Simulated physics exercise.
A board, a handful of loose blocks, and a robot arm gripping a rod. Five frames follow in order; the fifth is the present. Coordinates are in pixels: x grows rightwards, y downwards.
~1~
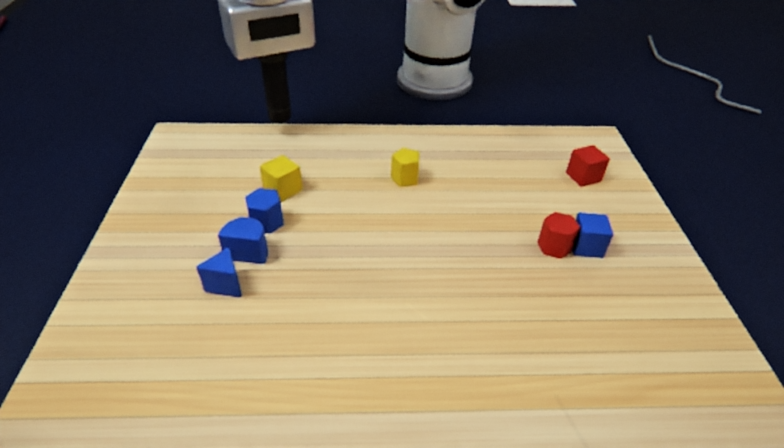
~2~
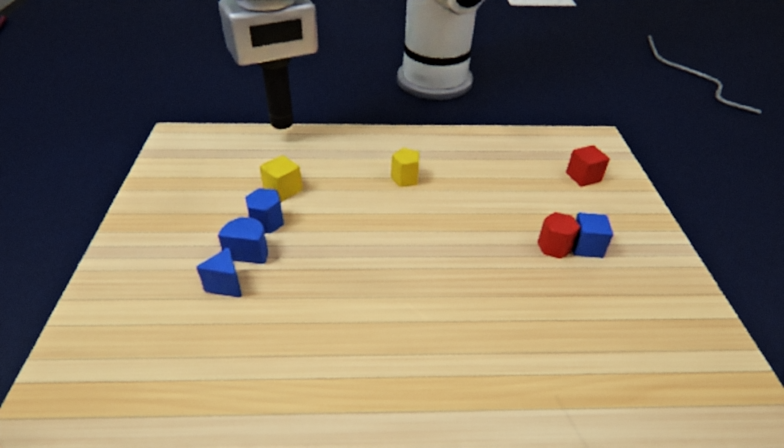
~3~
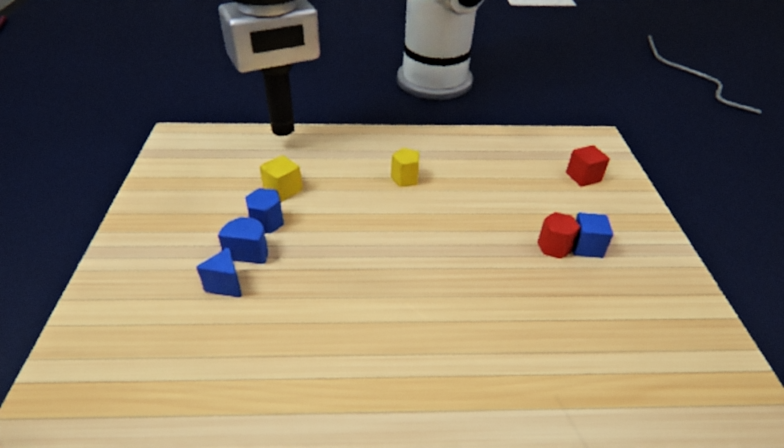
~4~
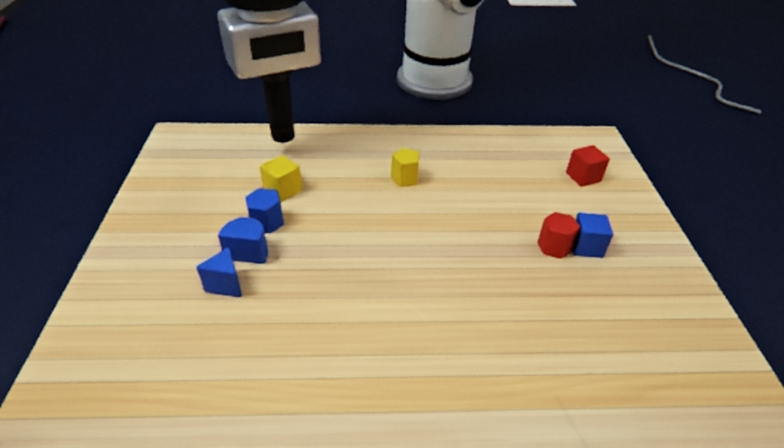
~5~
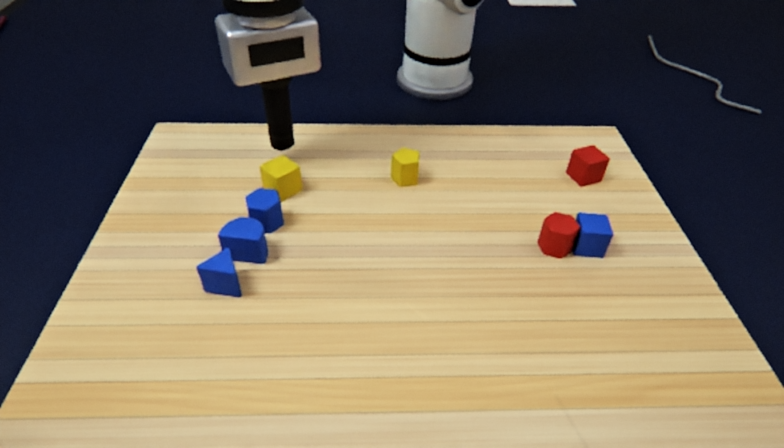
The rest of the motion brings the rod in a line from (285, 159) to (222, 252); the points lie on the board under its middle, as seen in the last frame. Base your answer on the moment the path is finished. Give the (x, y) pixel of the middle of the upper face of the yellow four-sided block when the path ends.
About (282, 177).
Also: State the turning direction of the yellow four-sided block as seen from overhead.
Verdict: Counterclockwise.
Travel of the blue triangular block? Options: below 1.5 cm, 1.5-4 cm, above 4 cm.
My answer is that it shifts under 1.5 cm.
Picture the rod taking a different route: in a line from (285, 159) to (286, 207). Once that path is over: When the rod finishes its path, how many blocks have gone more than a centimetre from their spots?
I'd say three or more blocks get moved.
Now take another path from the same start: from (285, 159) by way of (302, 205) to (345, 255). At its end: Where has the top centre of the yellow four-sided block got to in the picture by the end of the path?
(276, 197)
The first path, step by step. One third of the way, rod (263, 171); yellow four-sided block (281, 174), turned 20° anticlockwise.
Two thirds of the way, rod (242, 202); blue hexagon (264, 203), turned 20° anticlockwise; yellow four-sided block (282, 177), turned 30° anticlockwise.
At the end, rod (218, 236); blue triangular block (219, 266), turned 15° clockwise; blue half-round block (243, 237), turned 40° anticlockwise; blue hexagon (264, 204), turned 25° anticlockwise; yellow four-sided block (282, 177), turned 30° anticlockwise.
